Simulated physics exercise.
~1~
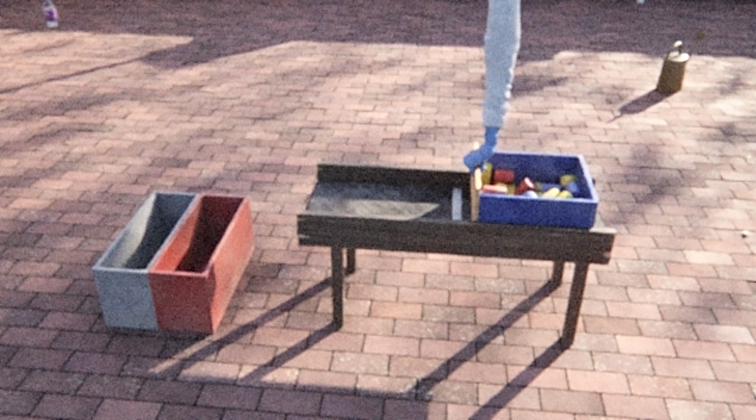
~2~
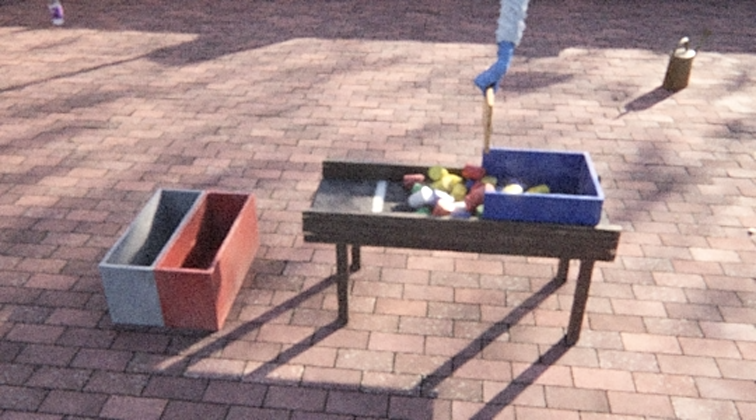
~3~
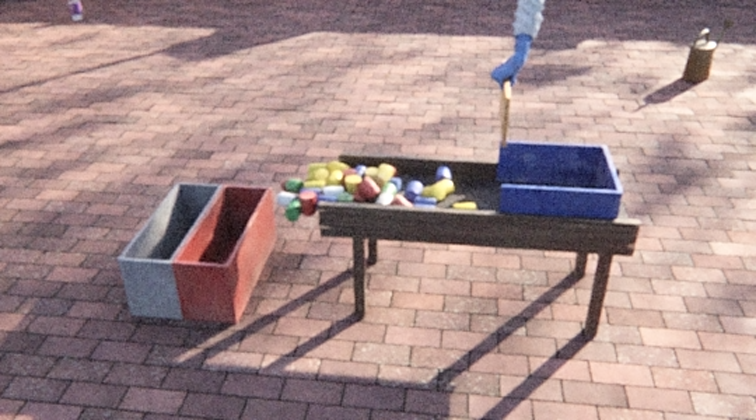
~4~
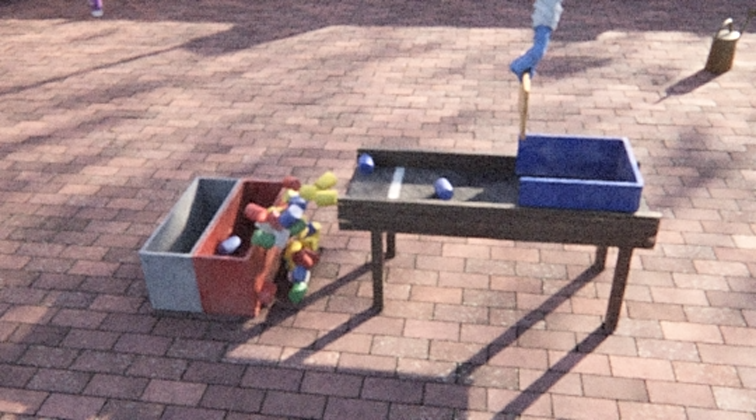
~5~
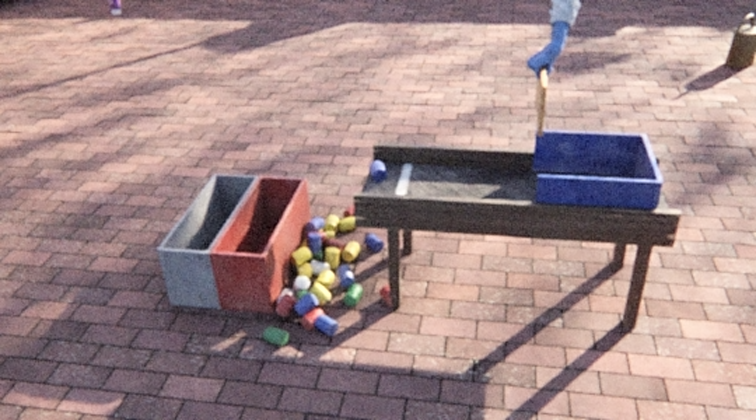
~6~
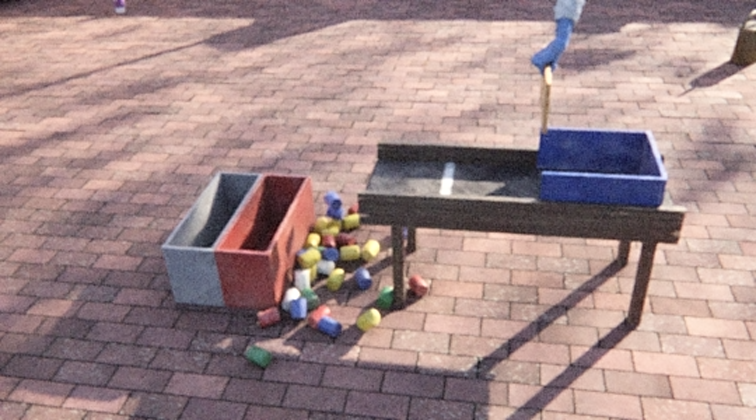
A blue-gloved hand lifts a gate at a blue pen, and a jumble of small colourful jars rides left along a dark raised belt, spilling off its end; most land on the brick ground short of the red box, scattering beside it.
